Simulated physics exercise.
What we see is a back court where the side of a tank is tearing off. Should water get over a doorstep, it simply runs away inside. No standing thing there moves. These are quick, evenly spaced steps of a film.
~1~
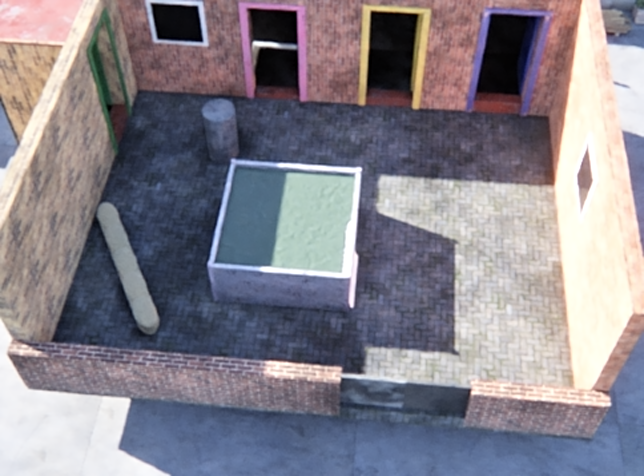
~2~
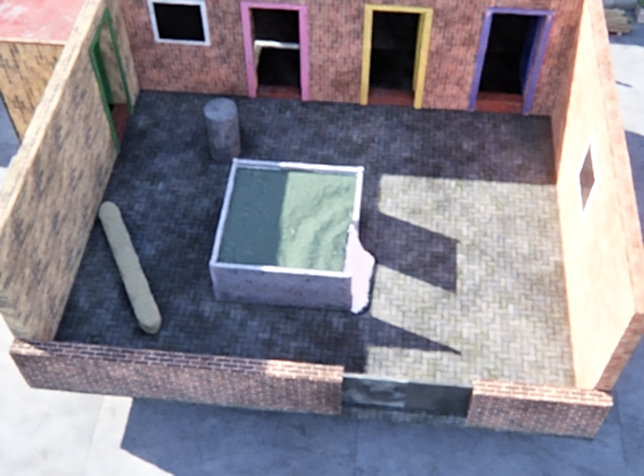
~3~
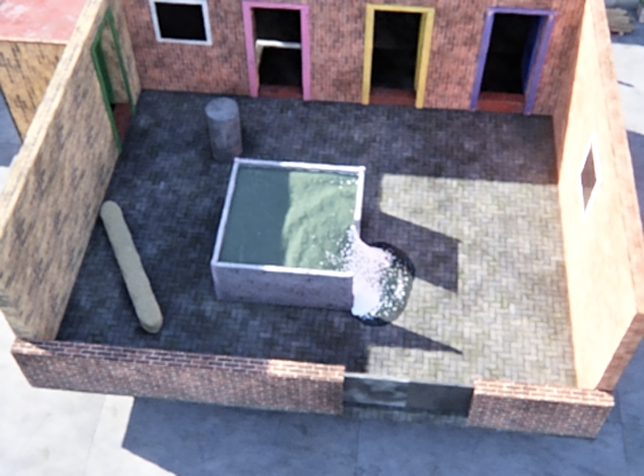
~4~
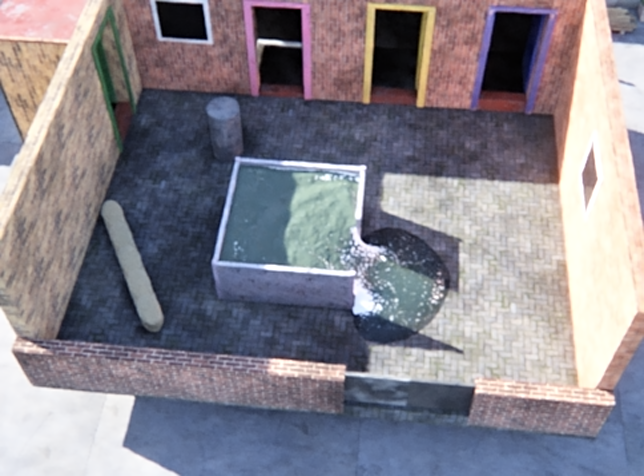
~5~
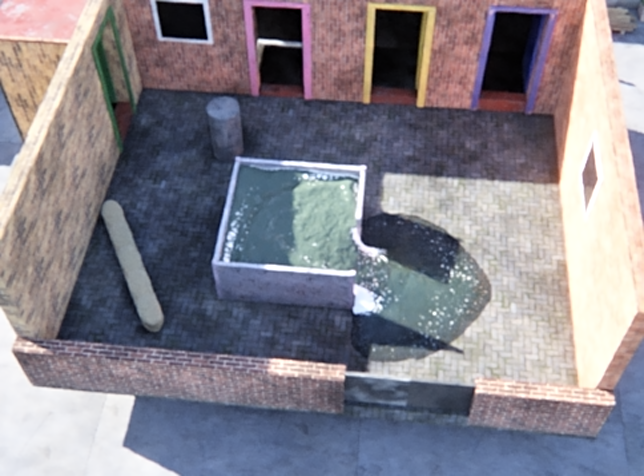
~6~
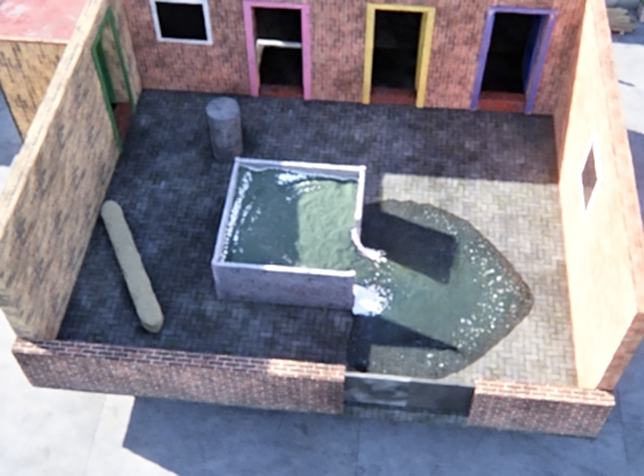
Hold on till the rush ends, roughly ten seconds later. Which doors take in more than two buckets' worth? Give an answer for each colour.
At the end, pink door: Not too much gets in there; green door: Not too much gets in there; blue door: Not too much gets in there; yellow door: Not too much gets in there.
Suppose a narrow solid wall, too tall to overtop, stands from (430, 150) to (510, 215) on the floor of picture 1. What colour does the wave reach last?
The green-painted one.
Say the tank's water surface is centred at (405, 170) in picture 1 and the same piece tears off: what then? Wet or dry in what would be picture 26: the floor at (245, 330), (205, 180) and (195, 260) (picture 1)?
Check in sequence: Soaked through, still parched, still parched.
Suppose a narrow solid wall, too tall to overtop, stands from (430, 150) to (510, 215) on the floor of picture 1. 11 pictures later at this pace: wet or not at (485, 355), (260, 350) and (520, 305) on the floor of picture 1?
Point by point: First submerged, second not reached, third submerged.
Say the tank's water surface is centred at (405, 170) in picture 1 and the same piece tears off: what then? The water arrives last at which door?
Answer: The green one.
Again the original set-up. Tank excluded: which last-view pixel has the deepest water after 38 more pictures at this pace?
Check roughly (540, 126).
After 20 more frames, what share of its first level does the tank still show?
Near 40 in a hundred.
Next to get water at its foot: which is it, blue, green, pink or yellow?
My answer: The blue door.
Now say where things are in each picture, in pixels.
The first picture shows the water tank at (288, 219) is whole and still.
In the second picture, water pours out at (350, 268) and has run to (354, 312).
In the third picture, water pours out at (351, 270) and has run to (408, 266).
In the fourth picture, water pours out at (352, 271) and has run to (443, 271).
In the fifth picture, water pours out at (353, 270) and has run to (484, 299).
In the sixth picture, water pours out at (352, 270) and has run to (527, 302).
A moment on, water covers 30 % of the floor; the pink door not reached, the green door not reached, the blue door not reached, the yellow door not reached.
Next, water covers 30 % of the floor; the pink door not reached, the green door not reached, the blue door not reached, the yellow door not reached.
Then, water covers 35 % of the floor; the pink door not reached, the green door not reached, the blue door wet at the sill, nothing in, the yellow door not reached.
Later, water covers 70 % of the floor; the pink door wet at the sill, nothing in, the green door not reached, the blue door wet at the sill, nothing in, the yellow door wet at the sill, nothing in.
In the end, water covers 95 % of the floor; the pink door wet at the sill, nothing in, the green door wet at the sill, nothing in, the blue door wet at the sill, nothing in, the yellow door wet at the sill, nothing in.
